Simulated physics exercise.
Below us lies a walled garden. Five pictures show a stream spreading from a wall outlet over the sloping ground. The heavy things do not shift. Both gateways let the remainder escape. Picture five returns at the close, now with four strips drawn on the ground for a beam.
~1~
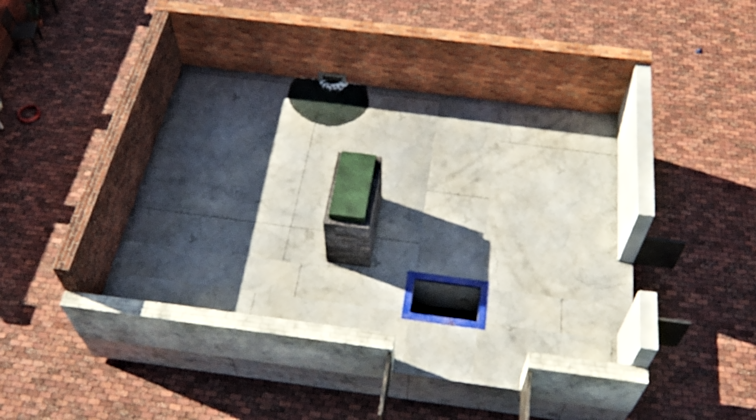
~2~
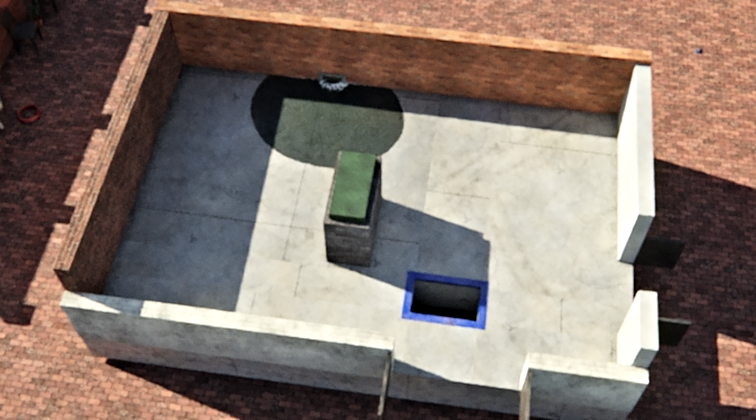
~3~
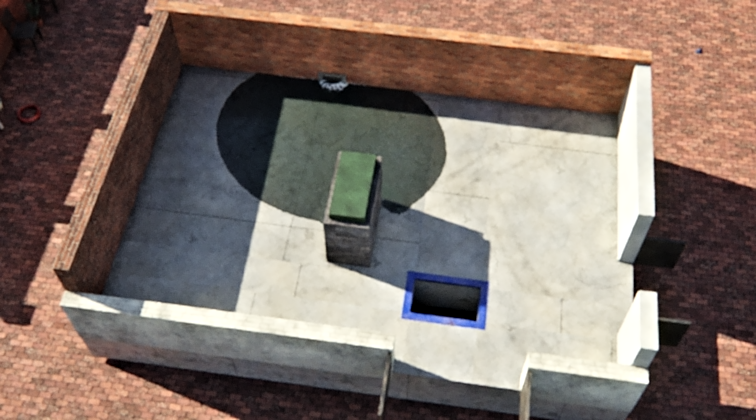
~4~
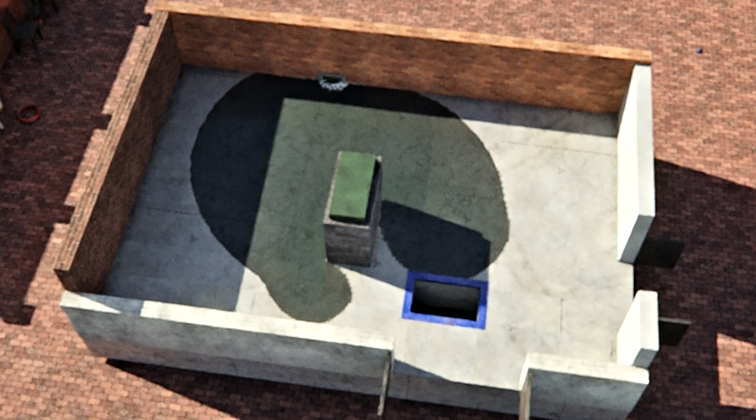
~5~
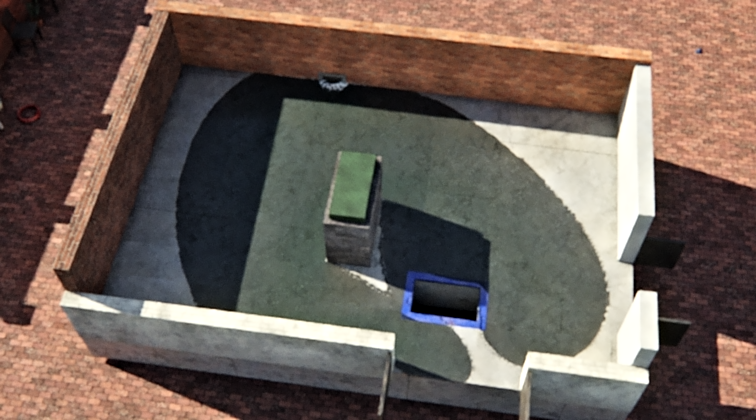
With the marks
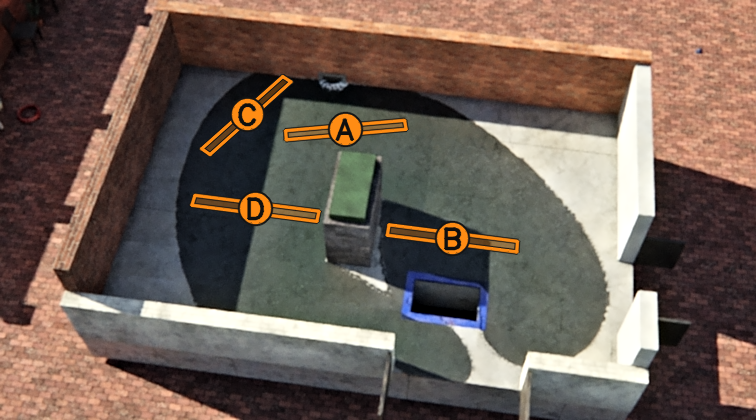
The clip opens on a sunlit walled garden seen from above, with a small patch of water below an outfall in the far wall. The dark water spreads toward the viewer, flowing around both sides of a green-topped block, then reaches the blue-rimmed drain and the near wall, entering the drain.
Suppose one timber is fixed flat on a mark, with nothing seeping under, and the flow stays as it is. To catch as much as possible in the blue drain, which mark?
I would pick place C.
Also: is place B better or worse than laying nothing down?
Worse.
On the marked copy, A from (285, 135) to (405, 124); B from (388, 230) to (517, 246); C from (205, 151) to (286, 79); D from (193, 200) to (317, 216).
If A is chosen, about 25 % of the stream runs into the blue drain, about 75 % out by the gates.
If B is chosen, about 24 % of the stream runs into the blue drain, about 76 % out by the gates.
If C is chosen, about 32 % of the stream runs into the blue drain, about 68 % out by the gates.
If D is chosen, about 25 % of the stream runs into the blue drain, about 74 % out by the gates.
